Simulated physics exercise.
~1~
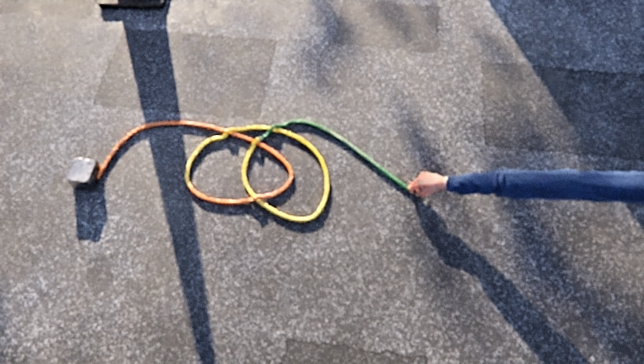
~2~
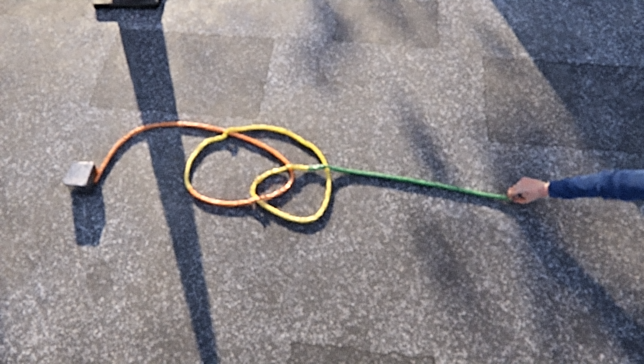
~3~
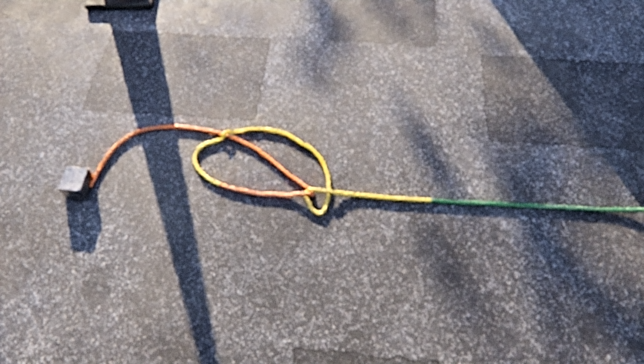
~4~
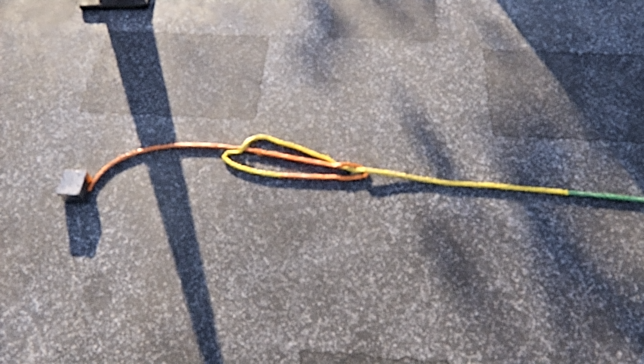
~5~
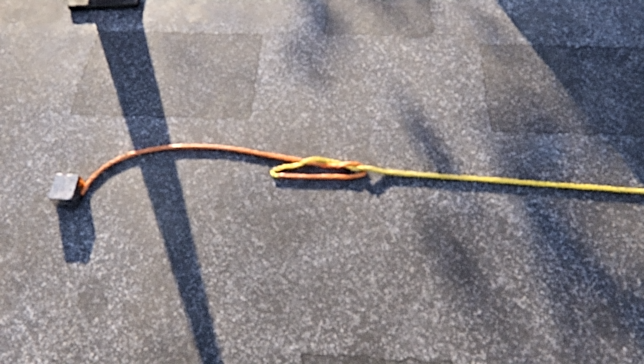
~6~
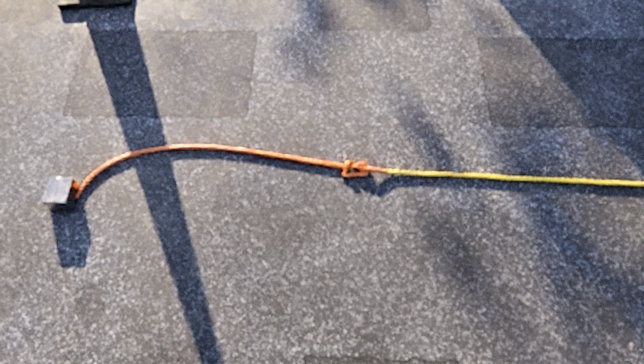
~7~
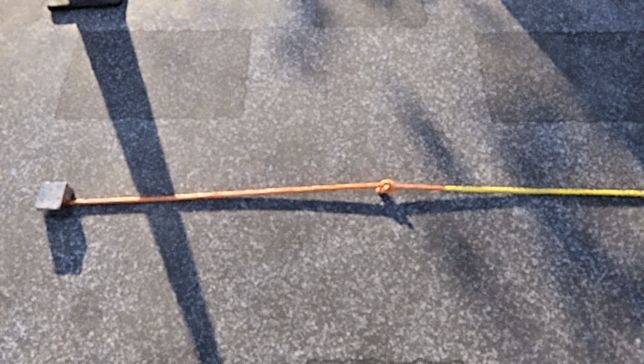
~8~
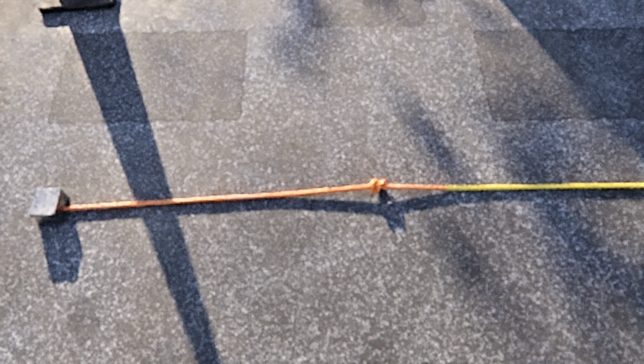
To begin with, a rope coloured orange, yellow and green lies in overlapping loops on a grey, speckled floor, its left end fixed at a small block. A hand in a blue sleeve holds the green end and draws it off to the right, soon leaving view. The loops narrow and flatten as more yellow rope slides out to the right. They shrink into a small orange tangle while the left stretch still curves. Finally the curve pulls nearly straight, and the rope ends taut, jammed in a small, tight orange knot.
